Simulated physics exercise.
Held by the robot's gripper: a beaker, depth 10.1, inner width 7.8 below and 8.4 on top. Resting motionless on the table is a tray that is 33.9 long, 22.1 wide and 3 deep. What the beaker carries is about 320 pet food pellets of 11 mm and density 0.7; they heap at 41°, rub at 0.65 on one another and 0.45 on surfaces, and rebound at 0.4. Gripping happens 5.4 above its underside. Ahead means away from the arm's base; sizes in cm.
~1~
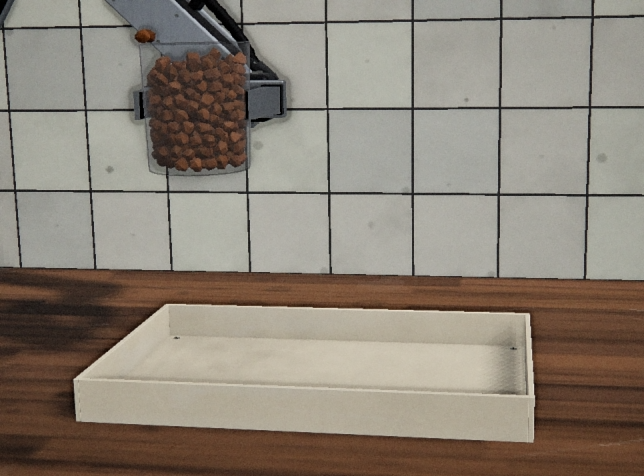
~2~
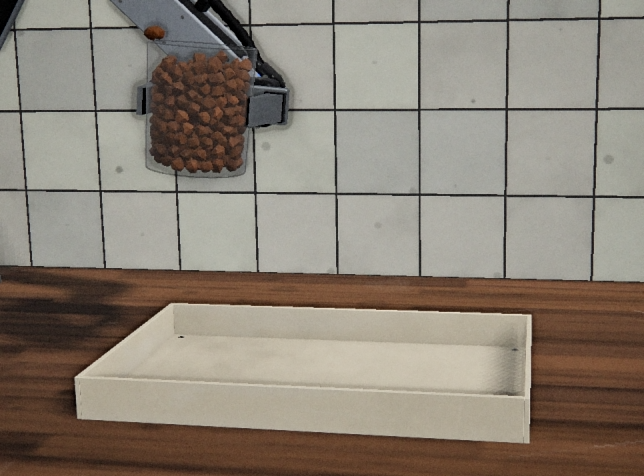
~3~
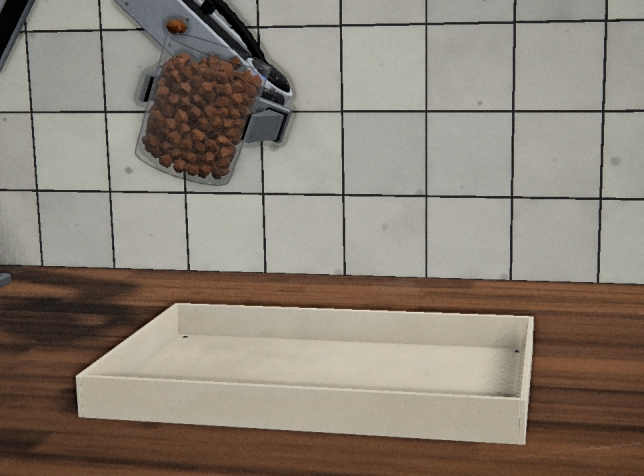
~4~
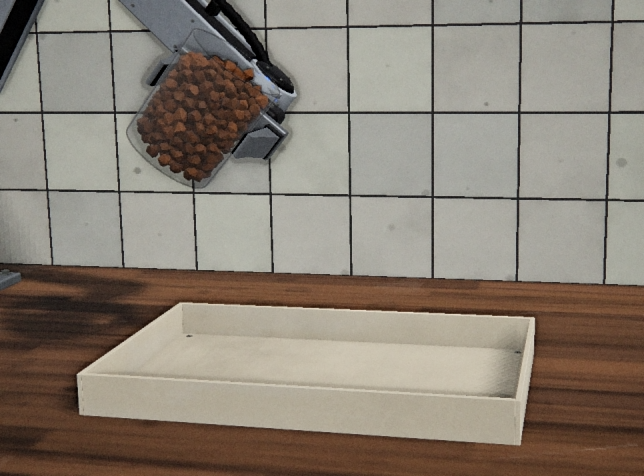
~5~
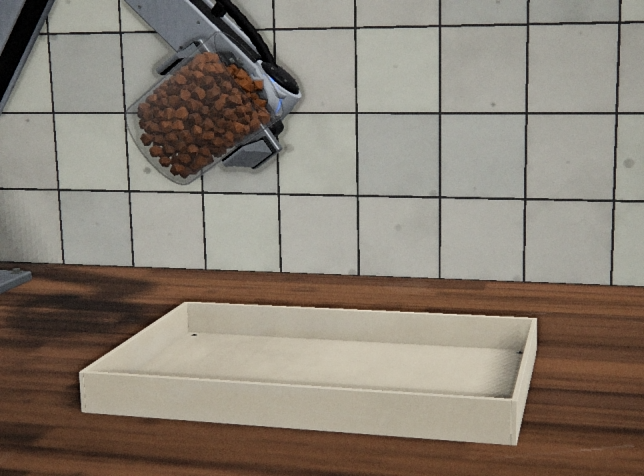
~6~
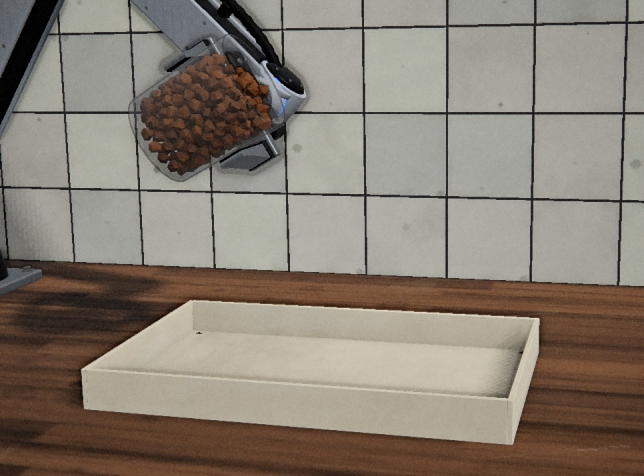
A clear container packed with small reddish-brown lumps tilted steadily over to one side in a robot arm's grip, staying high above the table, while a shallow cream tray sat still on the wood.
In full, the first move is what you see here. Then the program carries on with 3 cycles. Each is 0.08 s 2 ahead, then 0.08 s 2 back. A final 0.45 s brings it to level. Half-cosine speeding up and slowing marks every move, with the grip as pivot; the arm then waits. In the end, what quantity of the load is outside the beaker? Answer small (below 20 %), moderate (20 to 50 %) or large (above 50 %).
It is small.
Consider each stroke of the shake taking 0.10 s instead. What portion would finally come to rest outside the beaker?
Around 10 percent.
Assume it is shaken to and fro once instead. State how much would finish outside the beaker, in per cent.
10 per cent.
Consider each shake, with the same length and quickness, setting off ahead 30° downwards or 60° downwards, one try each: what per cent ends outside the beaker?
Result: Approx. 5 % and 0 %, one try each.
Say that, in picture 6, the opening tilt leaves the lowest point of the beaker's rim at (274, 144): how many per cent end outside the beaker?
Result: Approximately 35 %.
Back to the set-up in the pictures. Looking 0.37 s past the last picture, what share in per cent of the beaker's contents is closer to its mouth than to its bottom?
Around 45 per cent of it.
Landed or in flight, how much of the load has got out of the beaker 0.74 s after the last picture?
I'd put it at some 15 percent up to then.
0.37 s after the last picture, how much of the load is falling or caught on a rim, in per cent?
Around 5 percent of the load.
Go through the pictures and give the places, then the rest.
Beaker middle at (197, 109), level; upper third of the load around (198, 78), from x 140 to 240, top at y 35; 323 in the beaker, in the first frame.
Beaker middle at (199, 110), tilted 6° forward; upper third of the load around (201, 80), from x 150 to 245, top at y 35, in the second frame.
Beaker middle at (200, 111), tilted 21° forward; upper third of the load around (202, 83), from x 150 to 255, top at y 25, in the third frame.
Beaker middle at (200, 112), tilted 39° forward; upper third of the load around (205, 88), from x 145 to 260, top at y 60, in the fourth frame.
Beaker middle at (202, 112), tilted 54° forward; upper third of the load around (205, 89), from x 145 to 265, top at y 60, in the fifth frame.
Beaker middle at (205, 112), tilted 60° forward; upper third of the load around (207, 90), from x 145 to 265, top at y 60; 323 in the beaker, in the sixth frame.
Then, 0.37 s later, tilted 60° forward, highest piece 26 above the table; 289 in the beaker, 19 in the tray, 15 in flight or on a rim.
Then, 0.74 s later, tilted 22° forward, highest piece 27 above the table; 281 in the beaker, 41 in the tray, 1 in flight or on a rim.
Then, 1.13 s later, level, highest piece 28 above the table; 281 in the beaker, 42 in the tray.
Then, 2.18 s later, level, highest piece 28 above the table; 281 in the beaker, 42 in the tray.
At rest, 281 in the beaker, 42 in the tray. That is 13 % outside the beaker.
